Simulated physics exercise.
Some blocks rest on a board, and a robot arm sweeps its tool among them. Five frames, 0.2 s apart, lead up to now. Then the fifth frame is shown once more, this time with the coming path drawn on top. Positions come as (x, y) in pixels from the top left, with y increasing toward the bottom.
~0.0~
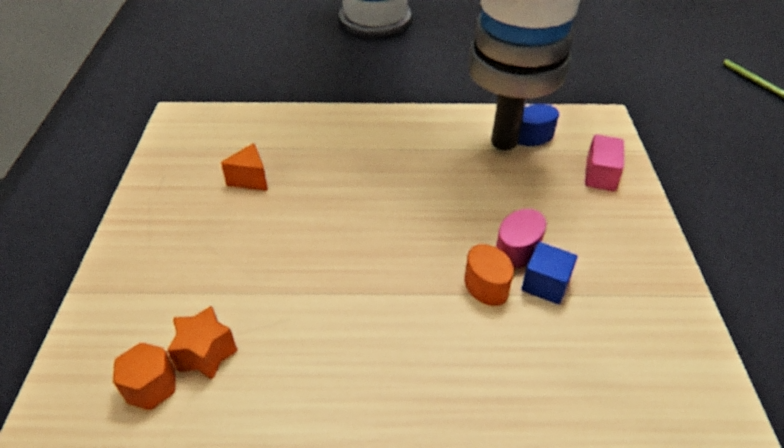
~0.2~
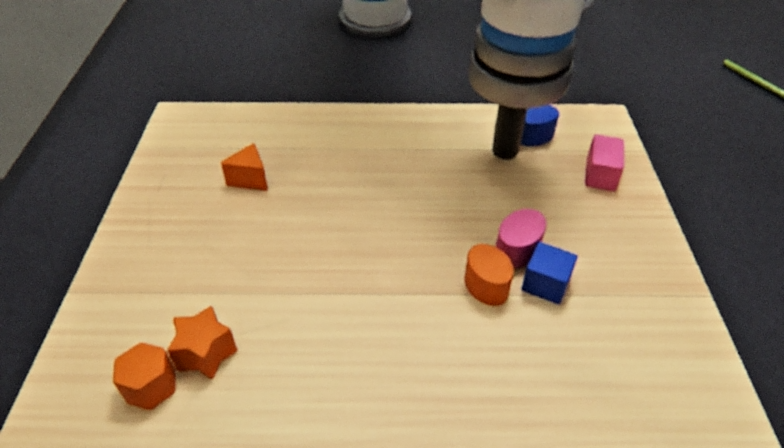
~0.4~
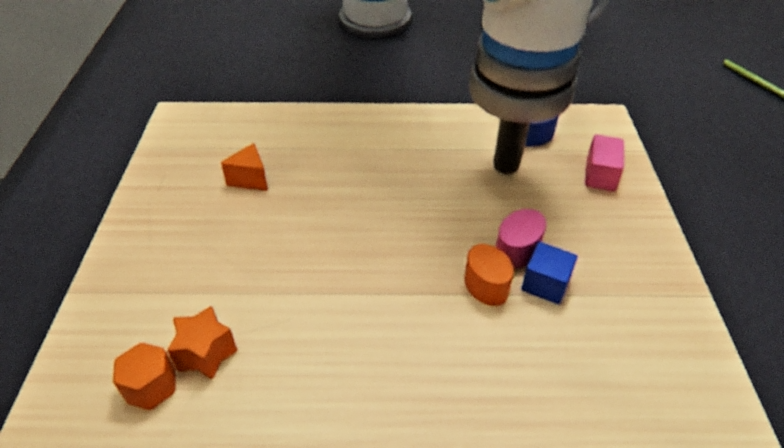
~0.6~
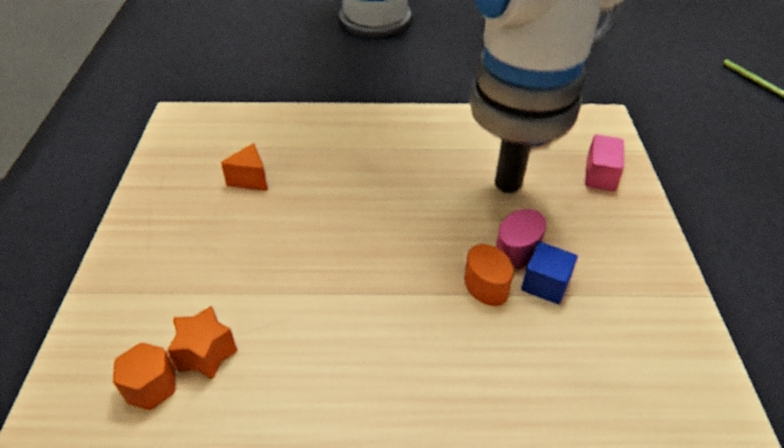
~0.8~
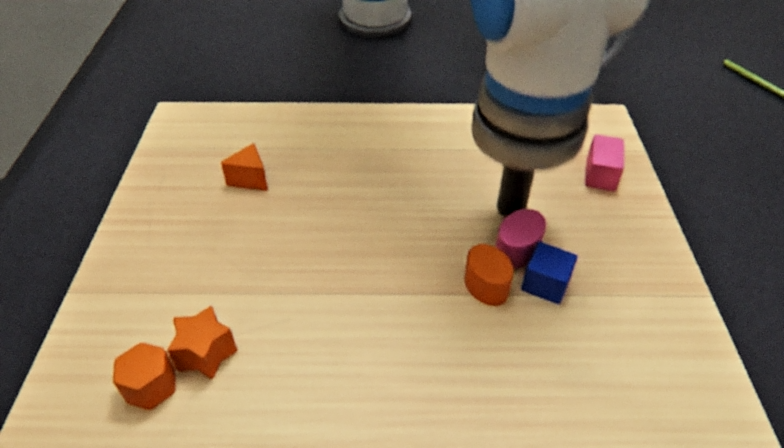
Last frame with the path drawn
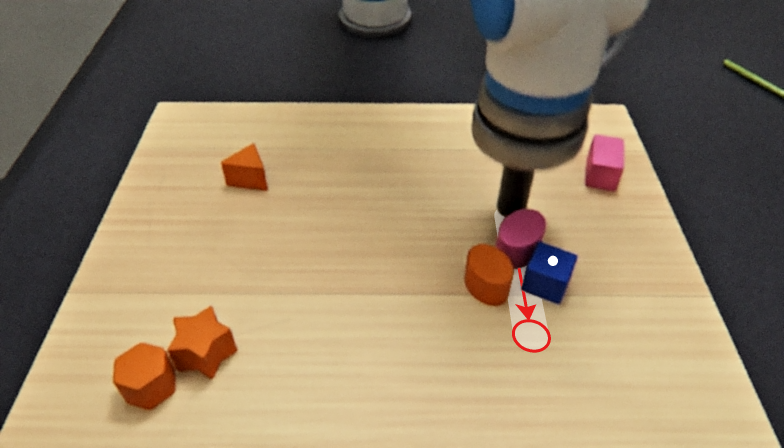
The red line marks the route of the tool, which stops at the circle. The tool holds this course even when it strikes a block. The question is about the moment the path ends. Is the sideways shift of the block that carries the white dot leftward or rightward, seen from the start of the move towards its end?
Displaced left.
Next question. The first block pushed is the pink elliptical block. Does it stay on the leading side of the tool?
At the end of the path, the tool is still pushing the pink elliptical block ahead of it.
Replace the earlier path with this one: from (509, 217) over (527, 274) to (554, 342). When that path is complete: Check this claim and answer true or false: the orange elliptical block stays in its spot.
Answer: False.
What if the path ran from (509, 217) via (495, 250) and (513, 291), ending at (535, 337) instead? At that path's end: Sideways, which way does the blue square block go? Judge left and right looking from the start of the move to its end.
Facing from start to end, it shifts left.
The drawn path runs from (509, 217) directly to (531, 336); the dot is on the blue square block.
The first path, step by step. One third of the way, tool (518, 245); orange elliptical block (479, 276), turned 25° clockwise; pink elliptical block (525, 259), turned 20° clockwise; blue square block (567, 286), turned 45° anticlockwise.
Two thirds of the way, tool (525, 284); orange elliptical block (472, 281), turned 45° clockwise; pink elliptical block (525, 301), turned 40° clockwise; blue square block (581, 308), turned 105° anticlockwise.
At the end, tool (533, 329); orange elliptical block (472, 281), turned 45° clockwise; pink elliptical block (516, 342), turned 85° clockwise; blue square block (581, 308), turned 105° anticlockwise.
